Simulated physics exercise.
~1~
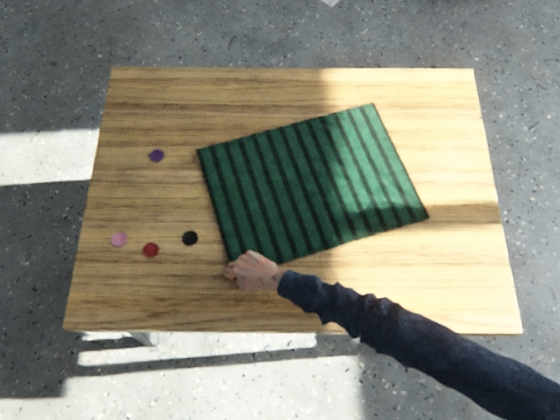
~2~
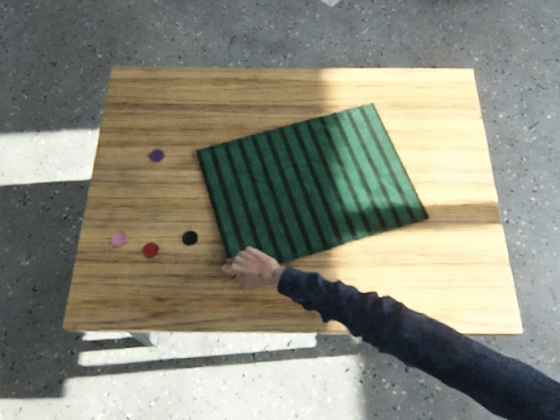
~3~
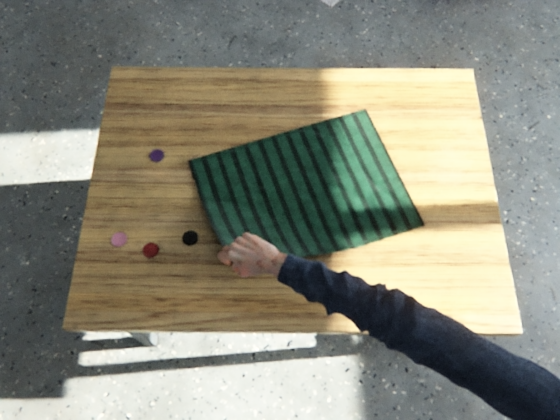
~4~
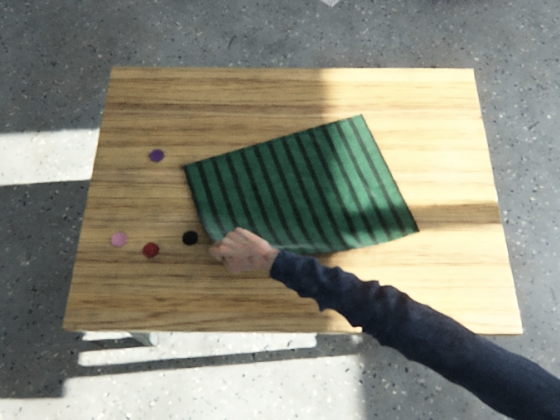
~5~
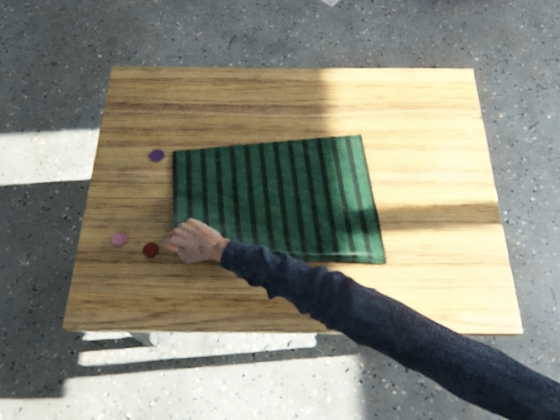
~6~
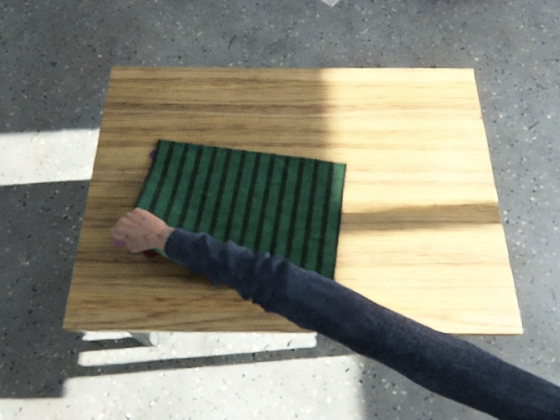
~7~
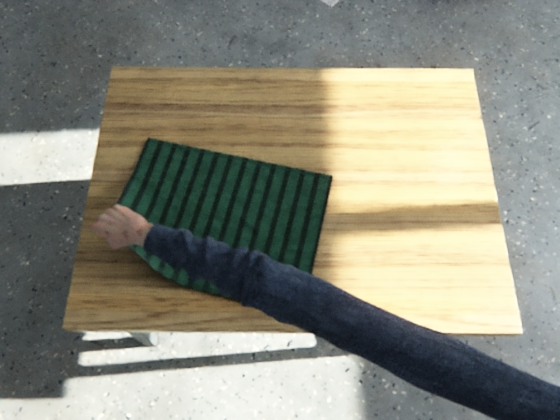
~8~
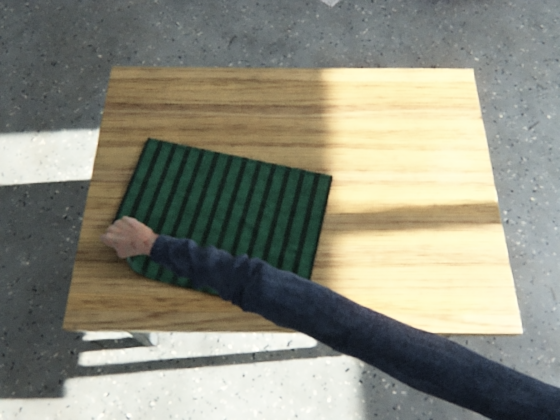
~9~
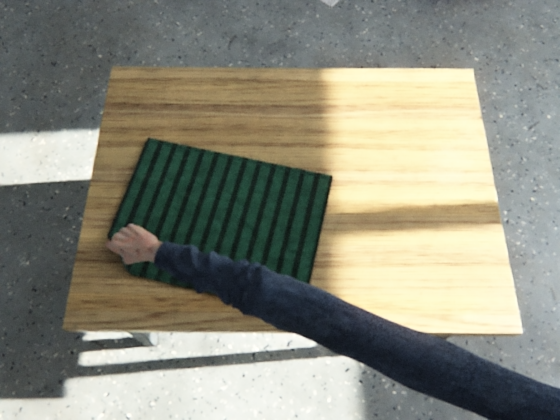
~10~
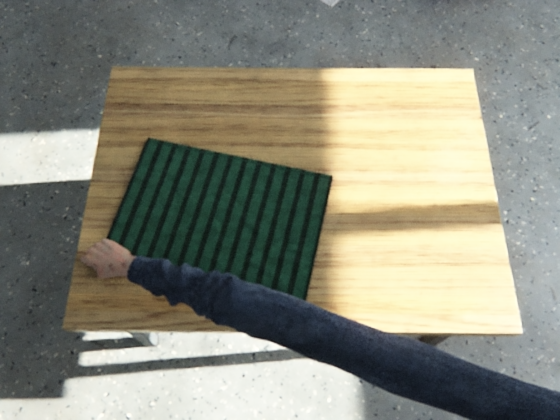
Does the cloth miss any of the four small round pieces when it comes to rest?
No, it misses none of them. The red lid, the black token, the pink disc and the purple disc all end up under the cloth.
